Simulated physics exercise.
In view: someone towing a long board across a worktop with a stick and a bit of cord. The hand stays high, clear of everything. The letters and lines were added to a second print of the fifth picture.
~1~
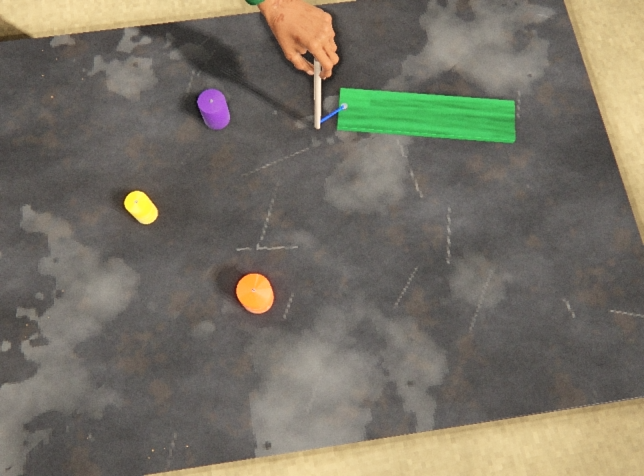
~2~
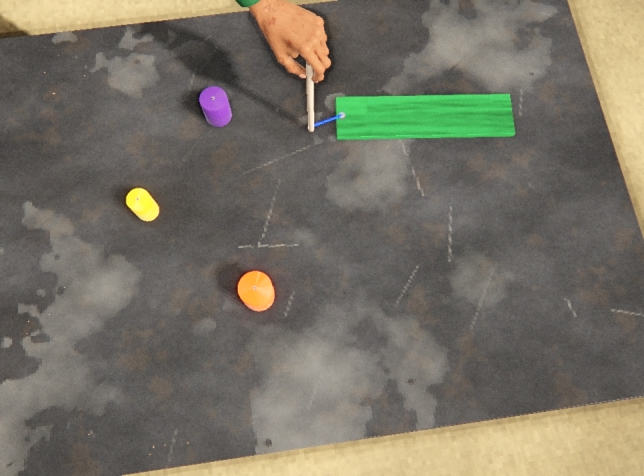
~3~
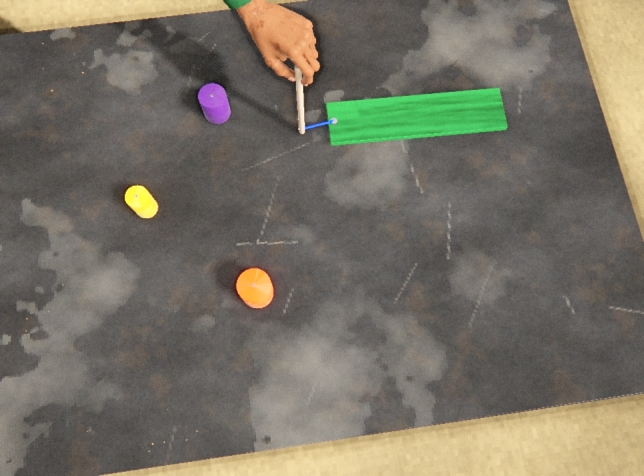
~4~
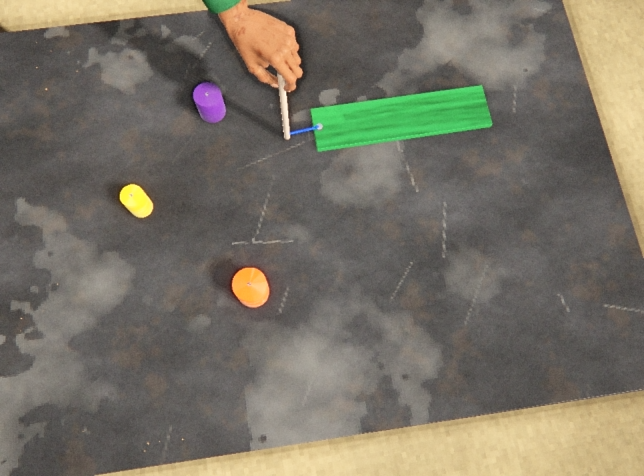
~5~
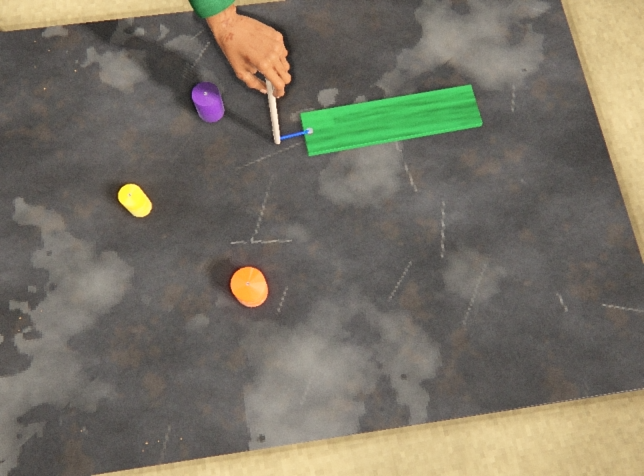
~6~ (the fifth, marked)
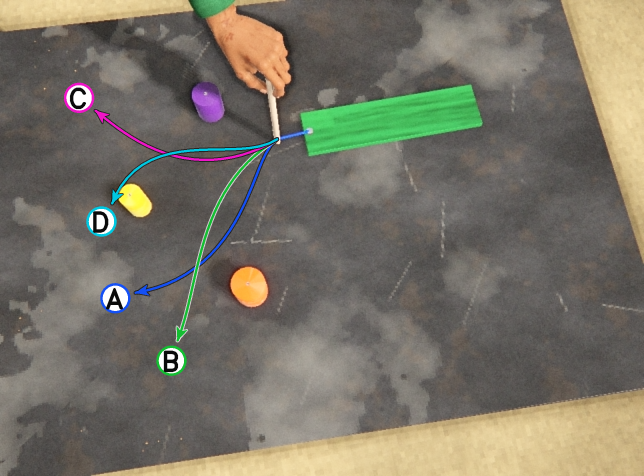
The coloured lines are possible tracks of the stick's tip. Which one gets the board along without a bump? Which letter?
With A nothing is hit.
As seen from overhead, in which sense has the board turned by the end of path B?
On that path, anticlockwise.
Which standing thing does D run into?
The yellow candle.
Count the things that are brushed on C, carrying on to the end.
It touches one.
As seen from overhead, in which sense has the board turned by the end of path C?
It turns clockwise.
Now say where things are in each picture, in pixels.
Orange tin (256, 294); green board (427, 114); yellow candle (142, 208), in the first picture.
Green board (424, 115); yellow candle (143, 205), in the second picture.
Green board (416, 115); orange tin (256, 289), in the third picture.
Green board (401, 116); purple candle (210, 103), in the fourth picture.
Green board (391, 118); yellow candle (135, 201); purple candle (209, 103); orange tin (250, 288), in the fifth picture.
On the marked copy, A from (277, 139) via (230, 231) to (136, 293); B from (277, 139) via (208, 229) to (177, 341); C from (277, 139) via (174, 156) to (96, 111); D from (277, 139) via (180, 152) to (112, 204).
With A. Early on, foot of the stick (245, 203), middle of the board (347, 143).
Further on, foot of the stick (199, 266), middle of the board (295, 187).
At the end, foot of the stick (134, 293), middle of the board (242, 224); nothing has been touched.
As for the rest, B meets the orange tin; C meets the purple candle; D meets the yellow candle.
